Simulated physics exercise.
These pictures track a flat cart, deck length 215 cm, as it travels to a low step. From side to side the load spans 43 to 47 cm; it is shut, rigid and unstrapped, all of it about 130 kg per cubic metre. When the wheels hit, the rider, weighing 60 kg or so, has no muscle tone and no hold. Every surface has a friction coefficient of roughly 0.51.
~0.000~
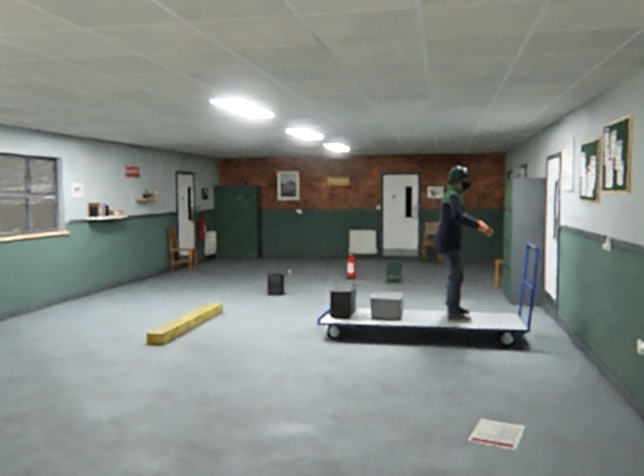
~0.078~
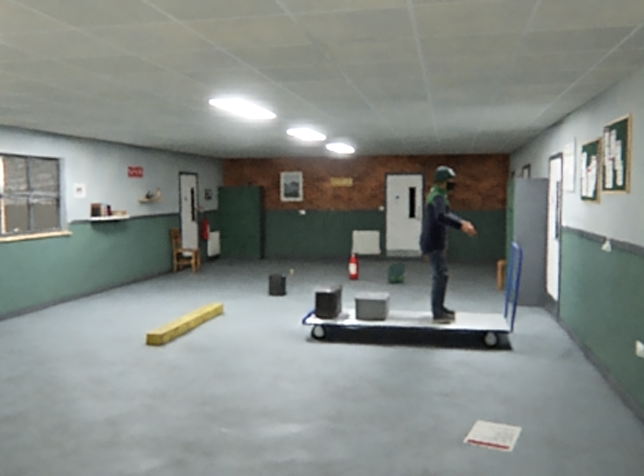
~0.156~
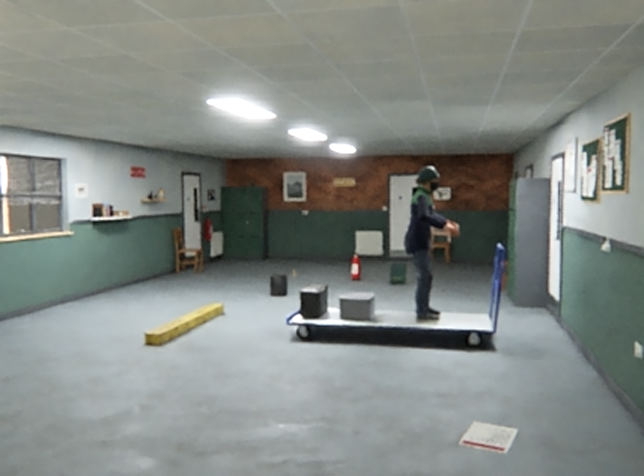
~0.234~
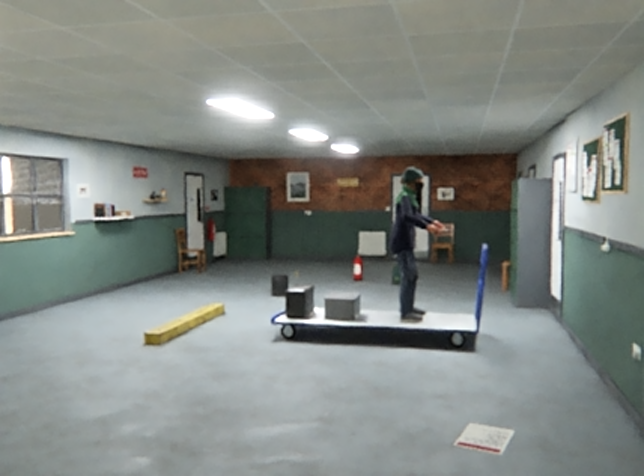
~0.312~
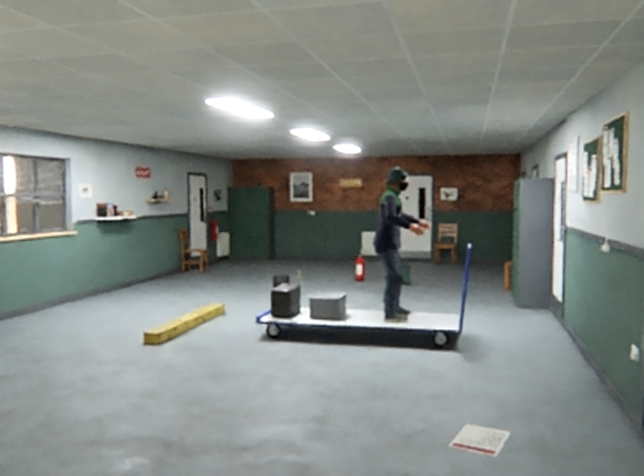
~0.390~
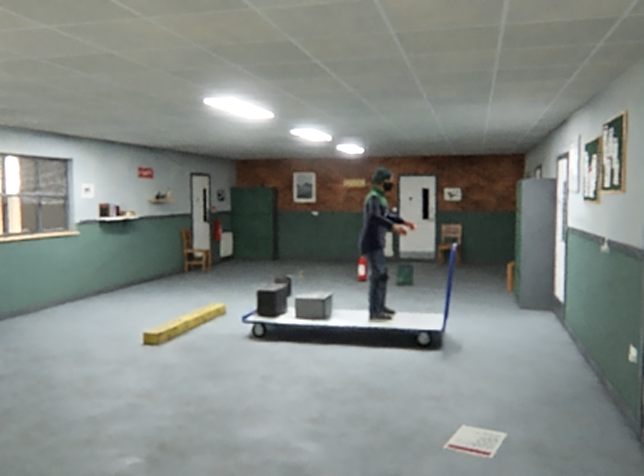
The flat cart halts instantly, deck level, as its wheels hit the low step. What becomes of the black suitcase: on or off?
At this pace the black suitcase goes over the front rim.
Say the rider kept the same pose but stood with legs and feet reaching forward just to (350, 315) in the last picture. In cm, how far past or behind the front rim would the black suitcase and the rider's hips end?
The black one would end 60 cm past the front rim and the hips 20 cm past it.
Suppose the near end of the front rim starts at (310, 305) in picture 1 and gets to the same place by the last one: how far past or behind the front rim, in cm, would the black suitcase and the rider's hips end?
The black item would end 20 cm behind the front rim, and the hips 60 cm behind it.
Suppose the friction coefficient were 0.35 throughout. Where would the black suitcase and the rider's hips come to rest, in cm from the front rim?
The black item would come to rest 70 cm past the front rim, and the hips 20 cm behind it.
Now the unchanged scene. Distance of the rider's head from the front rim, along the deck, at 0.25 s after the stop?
The head is roughly 100 cm back from the front rim.
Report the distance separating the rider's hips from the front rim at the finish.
Some 40 cm behind it.
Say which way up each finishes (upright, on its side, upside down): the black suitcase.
The black one ends resting sideways.
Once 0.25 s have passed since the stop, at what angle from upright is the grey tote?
It leans roughly 0° away from upright.
The wheels strike at 0.79 s.
After 1.04 s the black suitcase is 5 cm behind the rim, tilted 40°, near (193, 293) in the last picture's view.
After 1.34 s the black suitcase is 7 cm past the rim, tilted 110°, near (184, 298) in the last picture's view.
After 1.79 s the black suitcase is 38 cm past the rim, tilted 155°, near (161, 309) in the last picture's view.
Final state at 4.0 s, past the rim, black suitcase; behind it, grey tote and the rider's hips.
